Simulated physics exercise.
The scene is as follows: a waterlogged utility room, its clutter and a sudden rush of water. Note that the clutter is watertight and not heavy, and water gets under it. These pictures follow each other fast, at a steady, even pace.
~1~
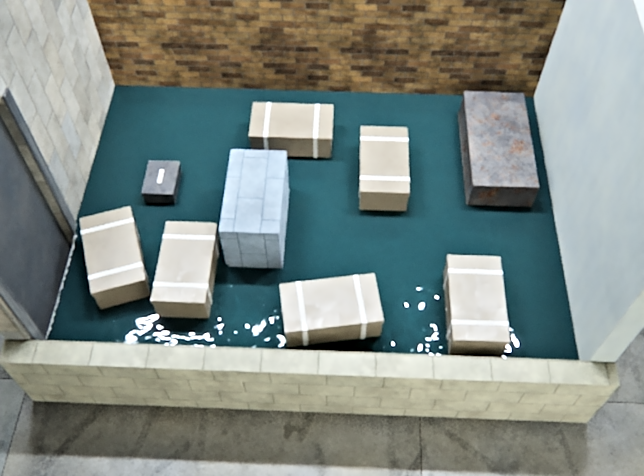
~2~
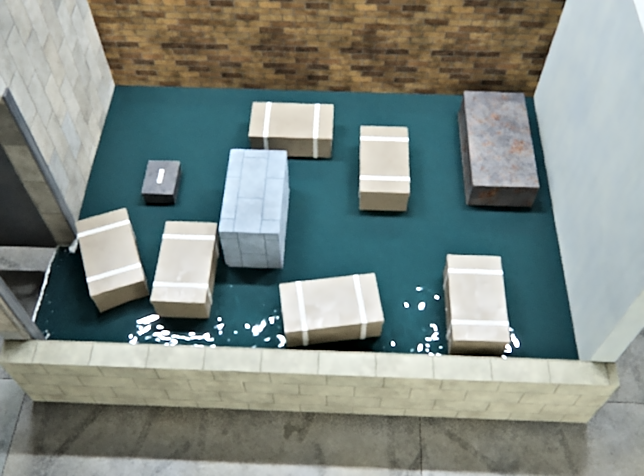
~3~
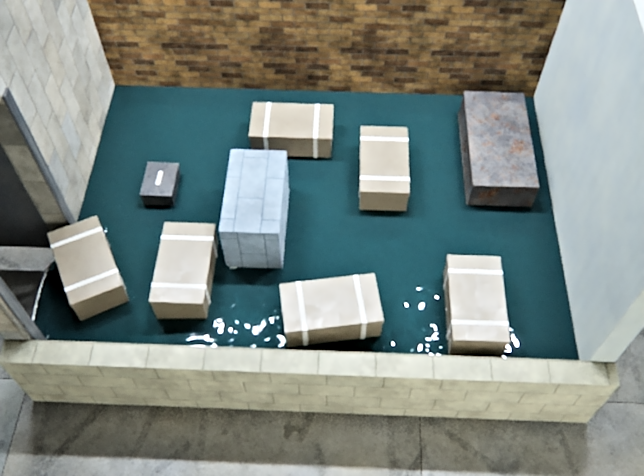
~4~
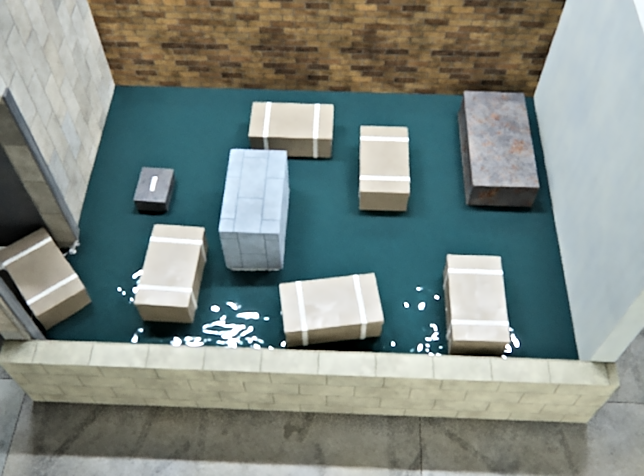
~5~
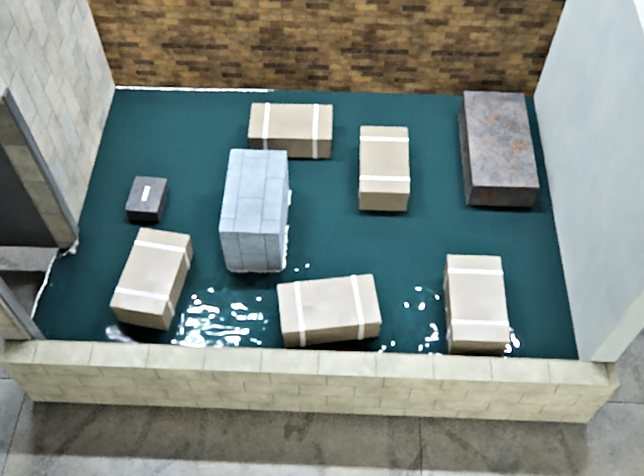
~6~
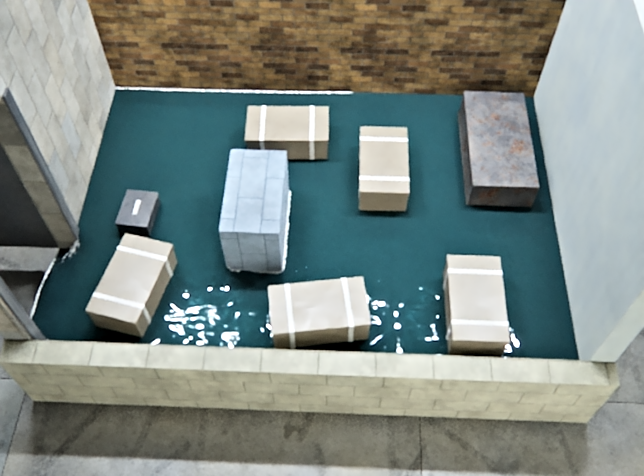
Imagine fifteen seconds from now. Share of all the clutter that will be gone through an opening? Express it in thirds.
It comes to two thirds or above.
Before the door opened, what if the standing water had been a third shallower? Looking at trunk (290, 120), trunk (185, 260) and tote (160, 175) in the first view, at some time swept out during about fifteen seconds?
Going through them: Never leaves, then leaves the room, then leaves the room.
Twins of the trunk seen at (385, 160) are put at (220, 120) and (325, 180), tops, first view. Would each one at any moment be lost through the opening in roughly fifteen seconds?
In order: Leaves, then never leaves.
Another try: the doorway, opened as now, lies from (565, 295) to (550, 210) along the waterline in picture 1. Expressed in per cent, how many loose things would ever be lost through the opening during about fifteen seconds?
40 per cent.
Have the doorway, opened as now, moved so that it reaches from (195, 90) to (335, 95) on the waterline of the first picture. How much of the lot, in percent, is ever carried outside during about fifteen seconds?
It comes to about 70 per cent.
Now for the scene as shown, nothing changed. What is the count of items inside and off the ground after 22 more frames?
Tally at that point: 2.
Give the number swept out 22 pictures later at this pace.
5.
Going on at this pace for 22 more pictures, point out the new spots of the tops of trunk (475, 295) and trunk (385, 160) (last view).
(366, 307) and (269, 142), roughly.
A moment on, 1 of 7 are out; 6 afloat.
Next, 3 of 7 are out; 4 afloat.
Later, 5 of 7 are out; 2 afloat.
In the end, 5 of 7 are out; 2 afloat.
